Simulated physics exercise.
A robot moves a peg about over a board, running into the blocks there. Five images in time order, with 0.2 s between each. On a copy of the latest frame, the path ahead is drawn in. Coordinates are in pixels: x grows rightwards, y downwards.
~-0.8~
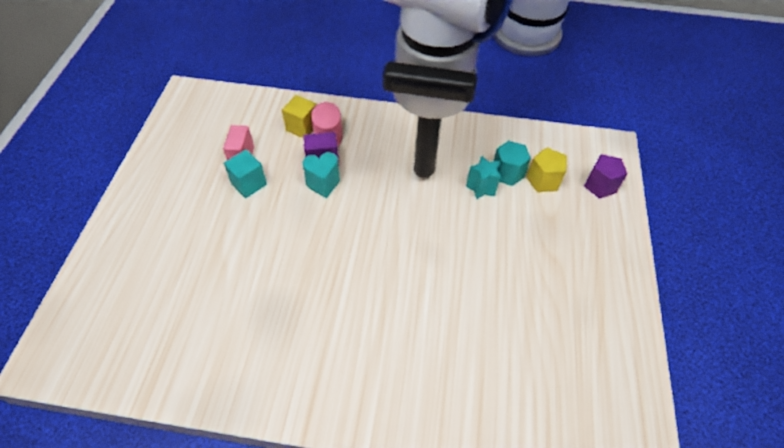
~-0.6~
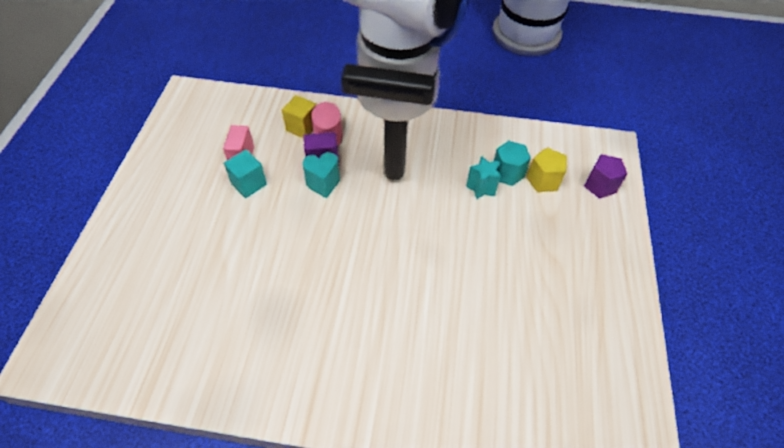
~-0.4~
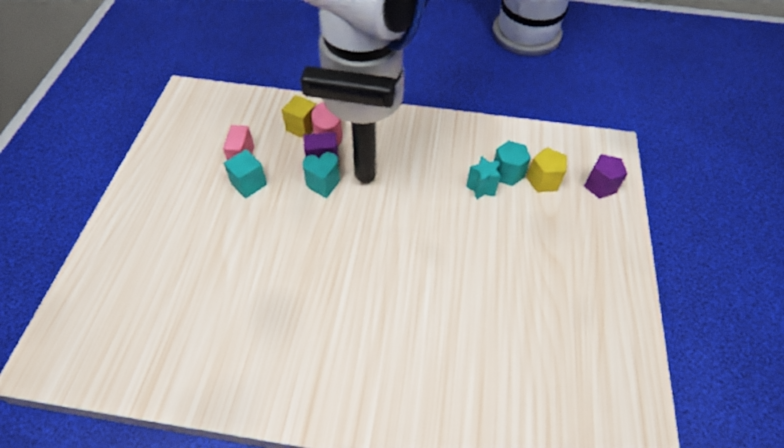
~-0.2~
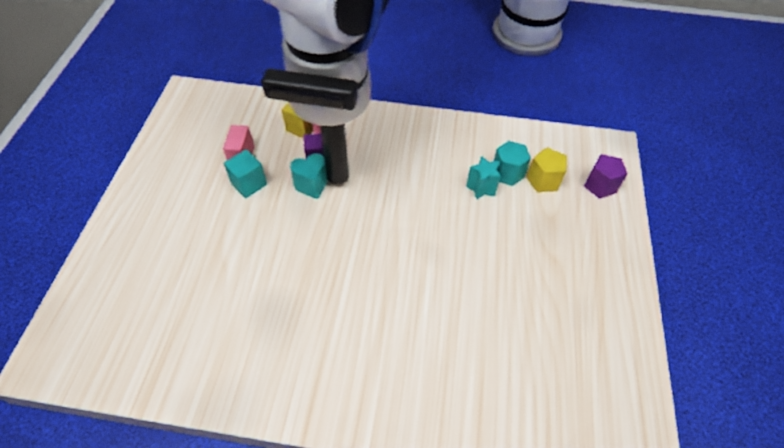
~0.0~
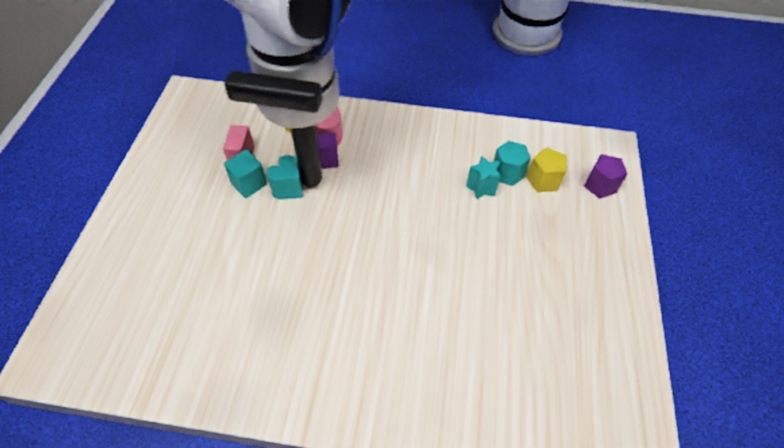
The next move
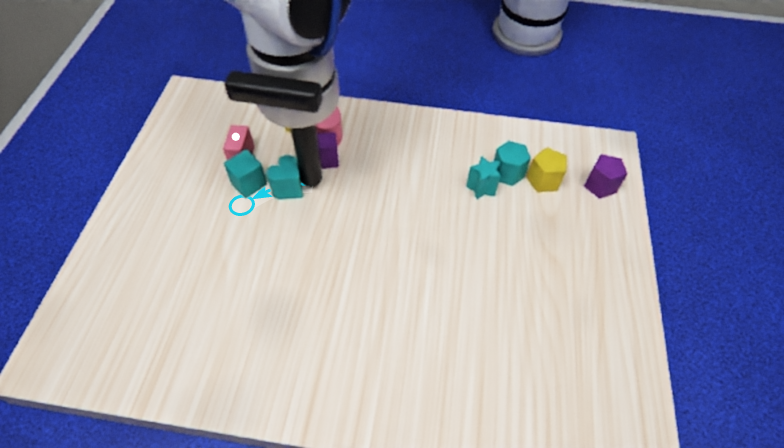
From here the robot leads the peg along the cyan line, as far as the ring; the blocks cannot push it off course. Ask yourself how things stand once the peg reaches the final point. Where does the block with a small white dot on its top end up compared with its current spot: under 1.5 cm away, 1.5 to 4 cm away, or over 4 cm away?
Its final spot will lie within 1.5 cm of the current one.
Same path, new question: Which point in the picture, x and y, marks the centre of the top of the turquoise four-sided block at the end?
I'd expect the centre of its top face to be at (211, 166).
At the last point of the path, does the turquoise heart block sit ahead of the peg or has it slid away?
The peg should keep driving it forward.
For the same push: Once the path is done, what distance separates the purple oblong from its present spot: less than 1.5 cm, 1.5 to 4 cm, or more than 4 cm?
Goes under 1.5 cm.
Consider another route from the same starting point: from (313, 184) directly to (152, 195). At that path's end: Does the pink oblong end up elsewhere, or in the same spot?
It keeps its spot.
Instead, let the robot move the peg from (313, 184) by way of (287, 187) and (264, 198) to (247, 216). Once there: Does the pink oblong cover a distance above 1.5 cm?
No
The line goes from (313, 184) via (288, 186) and (264, 193), ending at (242, 205); the dot is on the pink oblong.
What follows on the original path. Halfway along, peg (274, 184); turquoise four-sided block (223, 164), turned 35° clockwise; turquoise heart block (246, 178), turned 15° anticlockwise.
At the end, peg (240, 200); pink oblong unmoved; turquoise four-sided block (211, 166), turned 80° clockwise; turquoise heart block (211, 197), turned 15° anticlockwise; purple oblong unmoved.
